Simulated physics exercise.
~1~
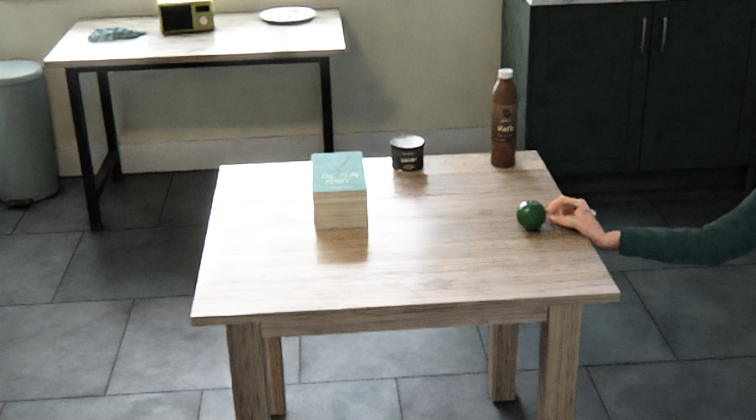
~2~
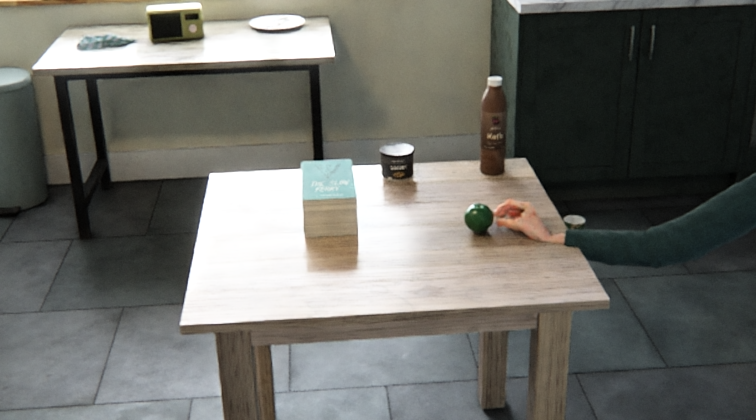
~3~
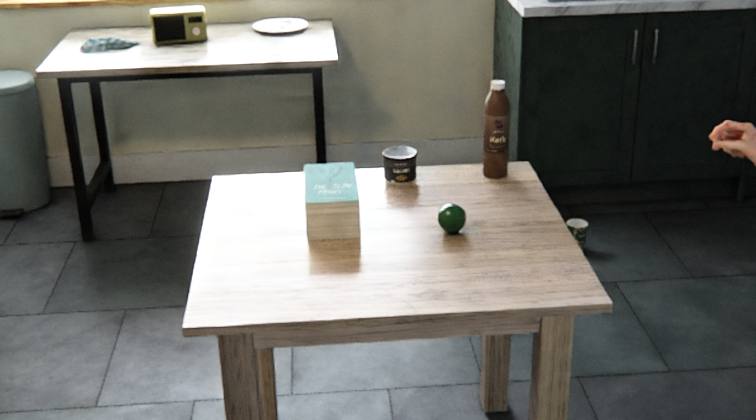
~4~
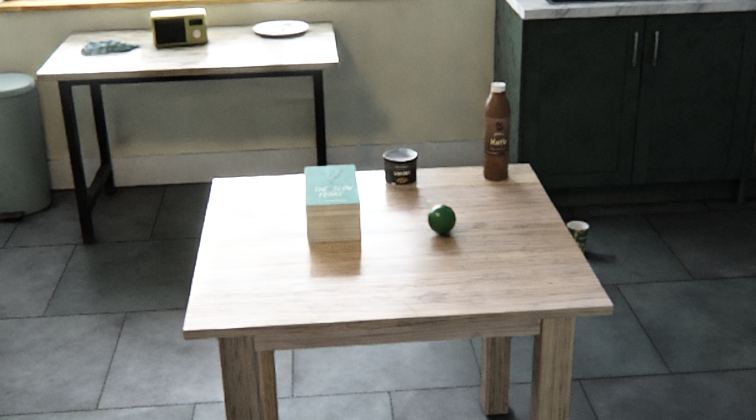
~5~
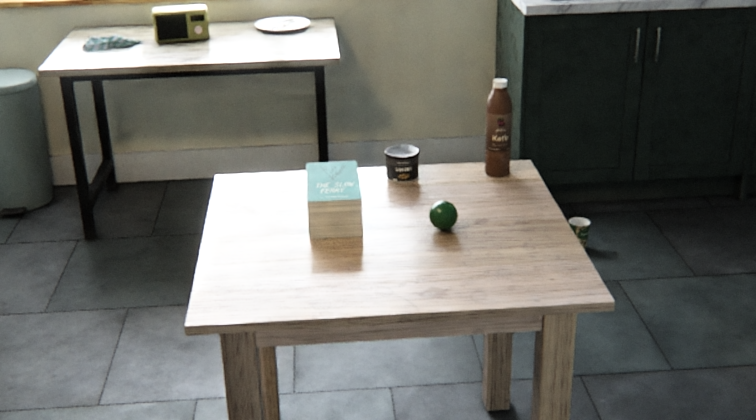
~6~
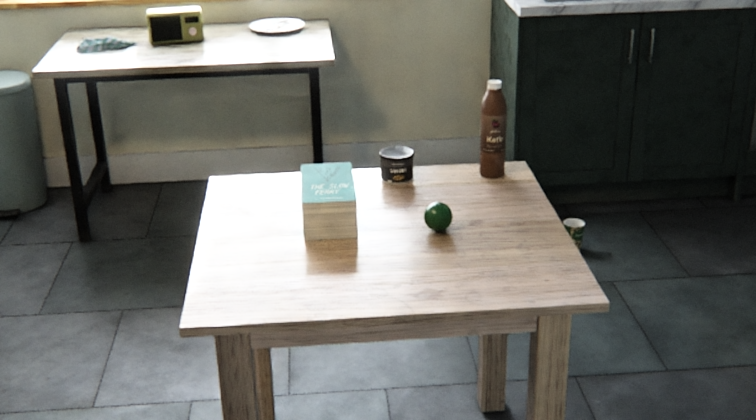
The footage shows a hand pushing a green apple leftward across a wooden table holding a turquoise book, a black tub and a brown bottle. The hand lets go and withdraws, and the apple moves slightly farther left before coming to rest, still on the table.
